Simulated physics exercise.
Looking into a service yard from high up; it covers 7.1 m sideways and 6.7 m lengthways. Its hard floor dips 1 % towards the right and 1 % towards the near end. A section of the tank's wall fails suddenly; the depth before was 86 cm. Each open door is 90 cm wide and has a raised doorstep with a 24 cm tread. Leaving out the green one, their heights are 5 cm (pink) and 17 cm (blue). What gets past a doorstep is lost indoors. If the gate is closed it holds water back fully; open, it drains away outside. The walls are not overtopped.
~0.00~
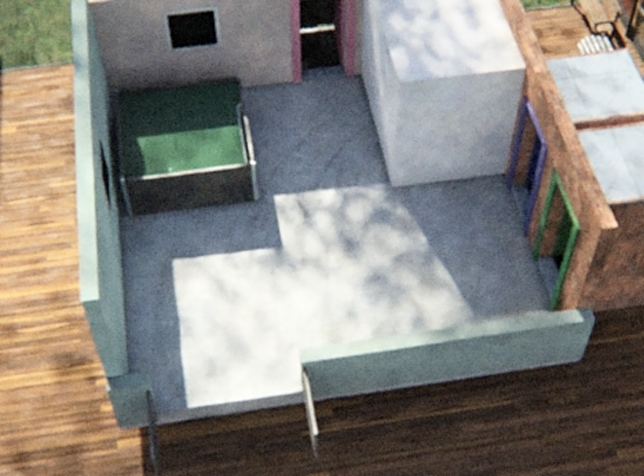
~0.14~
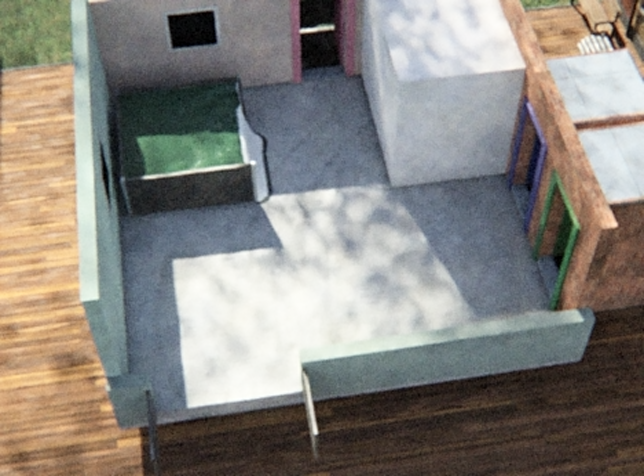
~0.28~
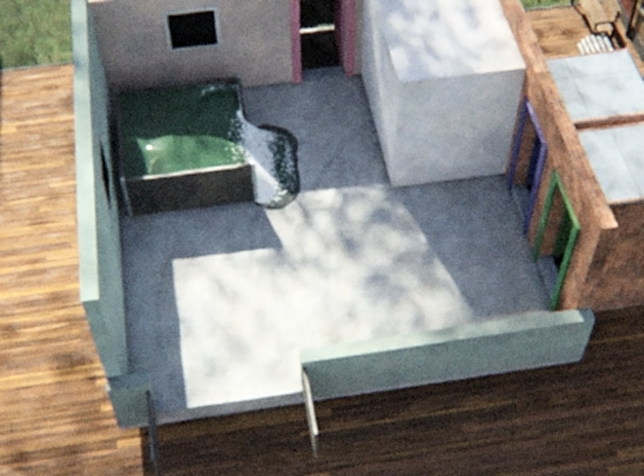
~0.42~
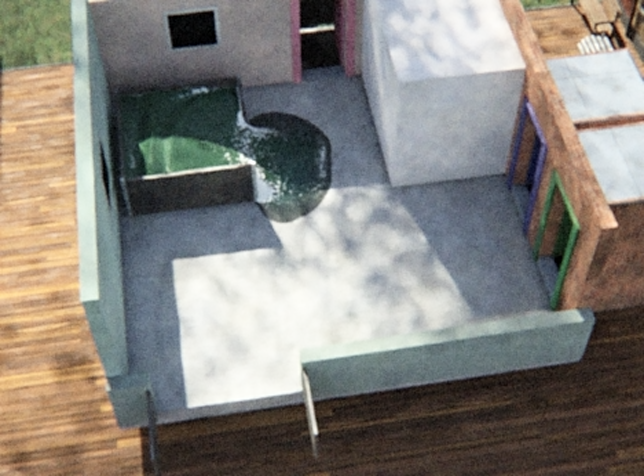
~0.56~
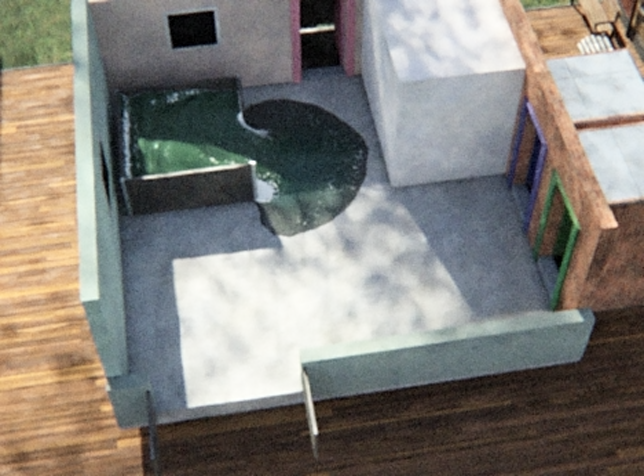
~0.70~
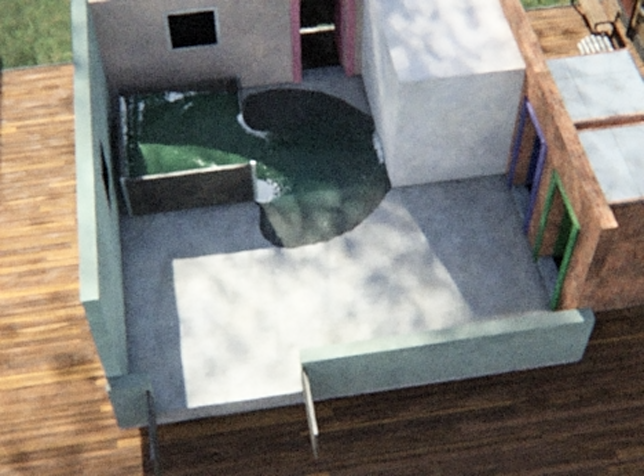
Green water burst out through the right side of a walled tank in a yard's back left corner, then spread across the grey floor in a widening, rounded pool, reaching the big white block.
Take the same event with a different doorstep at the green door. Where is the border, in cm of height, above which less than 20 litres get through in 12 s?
At least 23 cm or so.
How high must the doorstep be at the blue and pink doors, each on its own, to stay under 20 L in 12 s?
Roughly 14.5 cm at blue and 31 cm at pink.
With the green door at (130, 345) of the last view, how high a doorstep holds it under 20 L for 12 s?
About 7.5 cm.
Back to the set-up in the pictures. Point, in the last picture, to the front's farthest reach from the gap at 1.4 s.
Near (506, 215).
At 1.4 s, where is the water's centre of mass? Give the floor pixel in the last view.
At about (249, 161).
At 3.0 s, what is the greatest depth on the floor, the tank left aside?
Up to some 45 cm.
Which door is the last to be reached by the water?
Last comes the green one.
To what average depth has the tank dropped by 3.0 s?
About 30 cm.
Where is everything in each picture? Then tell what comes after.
In the first frame, still water, 86 cm deep, in the tank at (183, 130); the green door at (554, 247) is dry.
In the second frame, water pours out at (248, 157) and has run 0.3 m, to (263, 144); about 11 cm deep outside, 86 cm at the back.
In the third frame, water pours out at (248, 157) and has run 0.9 m, to (294, 152); about 15 cm deep outside, 86 cm at the back.
In the fourth frame, the front is at (327, 158), 1.5 m from the gap at (249, 159); 3.0 m2 of floor is wet, 83 cm left at the back.
In the fifth frame, the front is at (363, 159), 2.1 m from the gap at (249, 158); 5.3 m2 of floor is wet, 74 cm left at the back.
In the sixth frame, the gap is at (249, 159), the front 2.5 m out at (389, 183); the back of the tank holds 73 cm; the green door at (554, 247), 5.8 m from the gap, is still 3.4 m from the nearest water.
After 1.4 s water covers 35 % of the floor, deepest (54 cm) near (380, 161); it has not reached the green door.
After 3.0 s water covers 55 % of the floor, deepest (45 cm) near (540, 343); 21 cm at the green door, 11 litres in over its 17 cm doorstep.
After 12.0 s water covers 100 % of the floor, deepest (16 cm) near (542, 287); 14 cm at the green door, 64 litres in over its 17 cm doorstep.
At the green door as built, the water arrived by 1.9 s and peaked near 28 cm at 3.6 s.
Run again over the same 12 s with other heights there, 48 litres in over 18.5 cm, 12 litres over 25 cm. The limit of 20 litres is kept from about 23 cm up.
